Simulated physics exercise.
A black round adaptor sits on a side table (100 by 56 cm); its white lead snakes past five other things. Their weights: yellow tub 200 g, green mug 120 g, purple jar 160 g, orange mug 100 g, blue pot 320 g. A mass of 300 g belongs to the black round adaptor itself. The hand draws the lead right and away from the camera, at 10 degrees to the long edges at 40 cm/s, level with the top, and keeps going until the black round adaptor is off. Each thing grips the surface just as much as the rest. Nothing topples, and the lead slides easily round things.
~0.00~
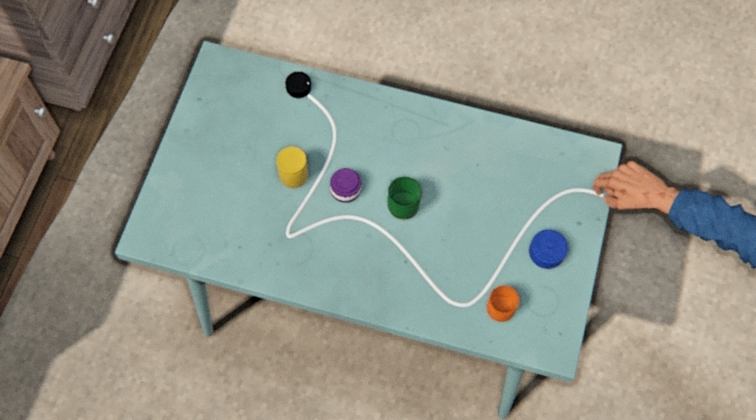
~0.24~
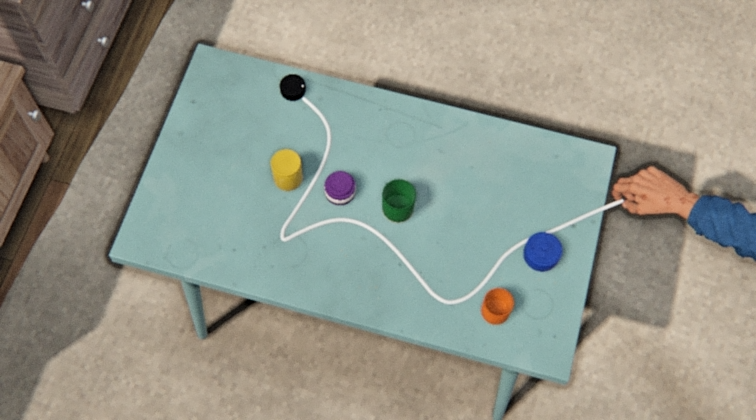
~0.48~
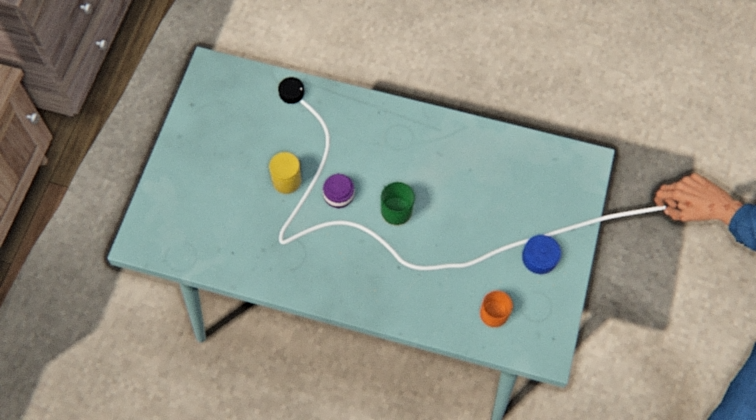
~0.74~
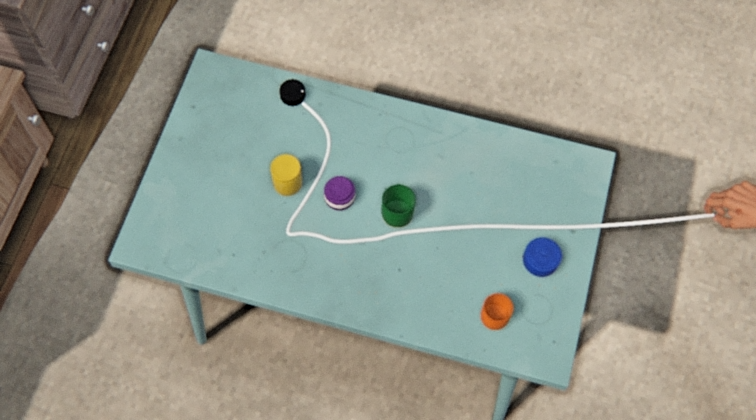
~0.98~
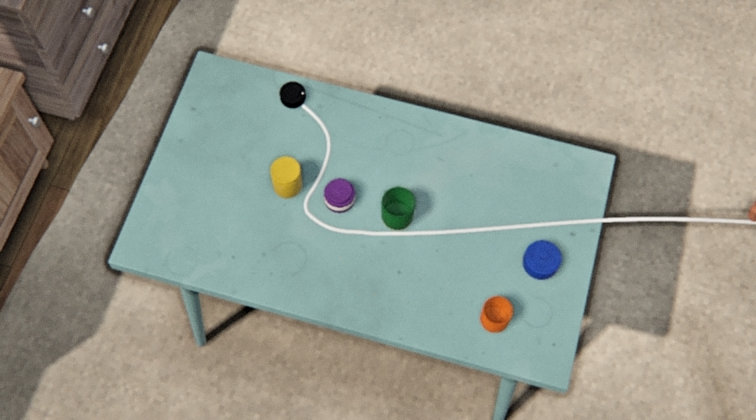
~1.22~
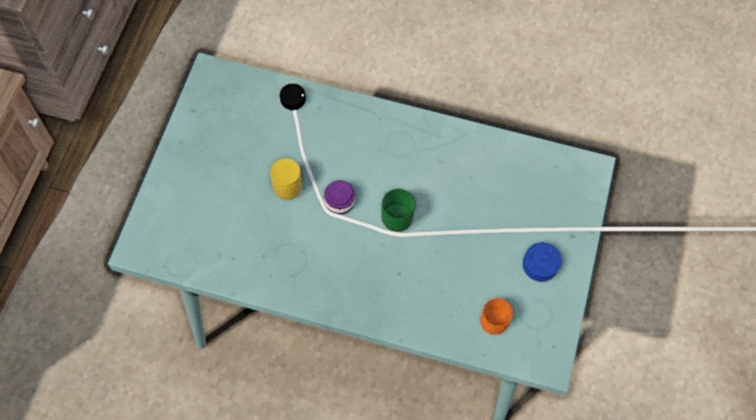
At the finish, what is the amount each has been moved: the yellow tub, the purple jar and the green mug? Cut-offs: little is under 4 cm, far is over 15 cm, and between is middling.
Yellow tub: Little. Purple jar: Far. Green mug: Far.
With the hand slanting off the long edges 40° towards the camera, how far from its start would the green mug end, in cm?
It would end some 12 cm from its start.
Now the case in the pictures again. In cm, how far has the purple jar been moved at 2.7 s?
Pretty much 22 cm, give or take.
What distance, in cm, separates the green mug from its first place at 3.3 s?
20 cm.
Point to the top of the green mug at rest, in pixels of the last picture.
I'd put it close to (444, 135).
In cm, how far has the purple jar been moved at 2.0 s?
Some 20 cm.
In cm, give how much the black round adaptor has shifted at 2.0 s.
Some 16 cm.
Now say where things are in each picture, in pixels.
The first frame shows round adaptor (298, 82); yellow tub (291, 159); purple jar (345, 180); green mug (405, 191); lead through (513, 248) (419, 269) (304, 231) (332, 152); 0 cm pulled.
The second frame shows lead through (476, 291) (298, 233); 6 cm pulled.
The third frame shows lead through (492, 254) (297, 236); 15 cm pulled.
The fourth frame shows lead through (532, 227) (318, 236); 26 cm pulled.
The fifth frame shows lead through (574, 222) (360, 232); 35 cm pulled.
The sixth frame shows round adaptor (292, 94); yellow tub (285, 171); purple jar (339, 192); green mug (399, 204); lead through (679, 229) (540, 230) (401, 235) (311, 175); 45 cm pulled.
By 2.0 s the black round adaptor has slid 16 cm, and the shifts are, purple jar 20 cm, green mug 18 cm.
By 2.7 s the black round adaptor has slid 42 cm, and the shifts are, purple jar 22 cm, green mug 19 cm.
By 3.3 s the black round adaptor has slid 68 cm, and the shifts are, purple jar 22 cm, green mug 19 cm.
By 3.9 s the black round adaptor is off the top, and the shifts are, purple jar 22 cm at (411, 132), green mug 19 cm at (444, 135), yellow tub 0 cm at (285, 171).
